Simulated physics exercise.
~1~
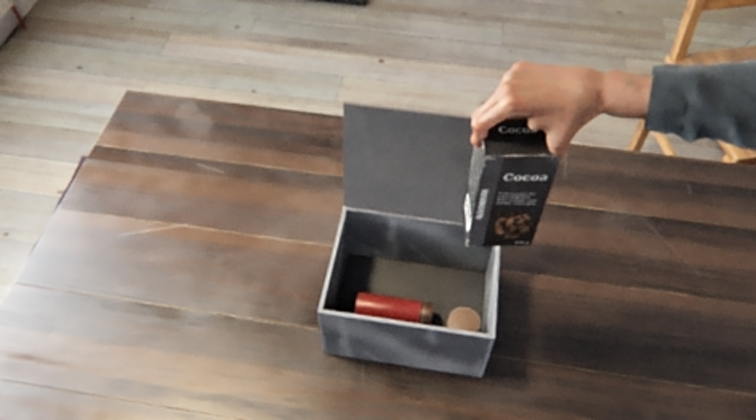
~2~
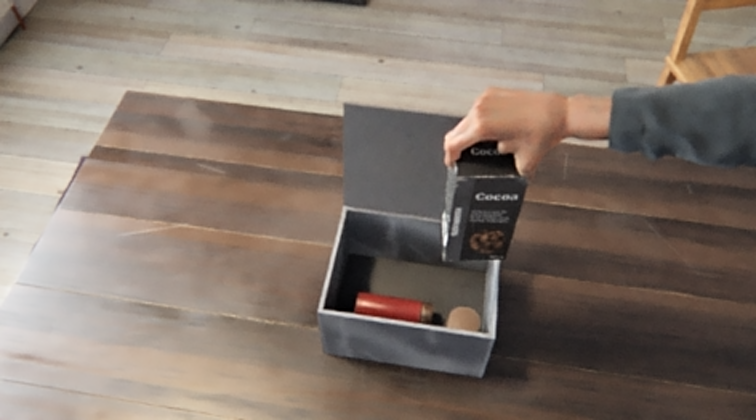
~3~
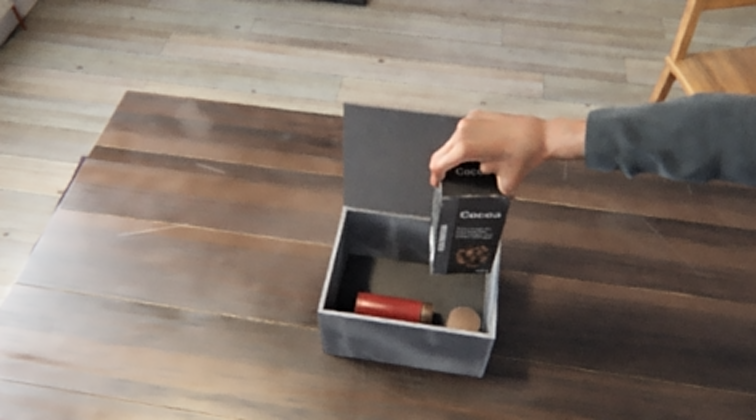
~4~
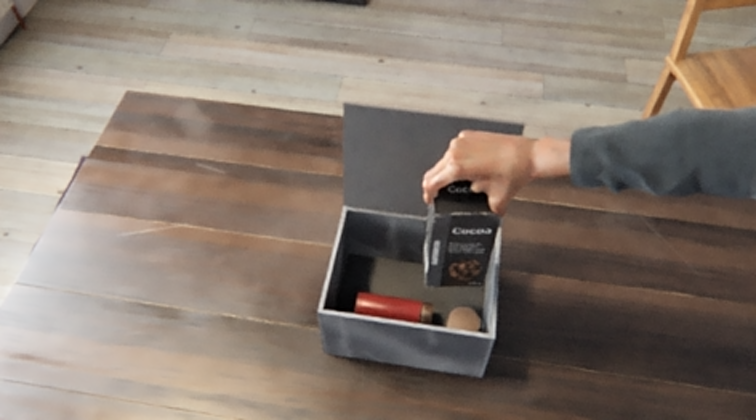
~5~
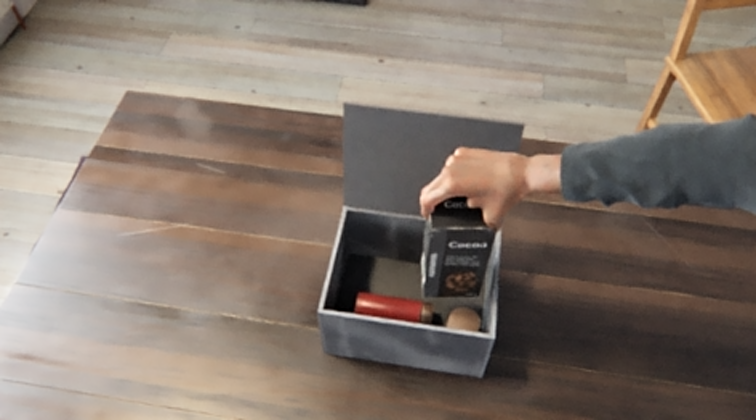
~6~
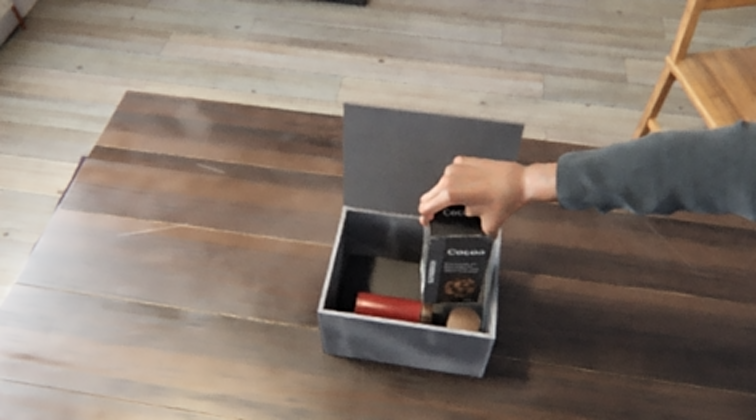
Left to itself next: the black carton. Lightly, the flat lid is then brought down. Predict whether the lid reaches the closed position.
Open.
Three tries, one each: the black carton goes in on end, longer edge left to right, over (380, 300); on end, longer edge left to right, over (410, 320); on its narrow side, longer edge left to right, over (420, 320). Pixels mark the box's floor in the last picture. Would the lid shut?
In case one it remains open, in case two it remains open and in case three it ends up closed.
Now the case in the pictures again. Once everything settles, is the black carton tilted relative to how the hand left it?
Simply put, the black carton remains unturned.
Then, 0.50 s after the last picture, black carton tipped 26° from how it was near (439, 266); red shaker rolled about its own width.
Then, 1.40 s after the last picture, lid 72° above the rim; black carton tipped 4° from how it was near (414, 281); red shaker rolled about its own width.
Then, 2.60 s after the last picture, lid 42° above the rim; black carton slid about its own width near (414, 282); red shaker rolled about its own width.
At rest, lid 38° above the rim; moved from the start, black carton and red shaker; brown shaker in place. Seen from the same camera at the end, black carton near (413, 284).
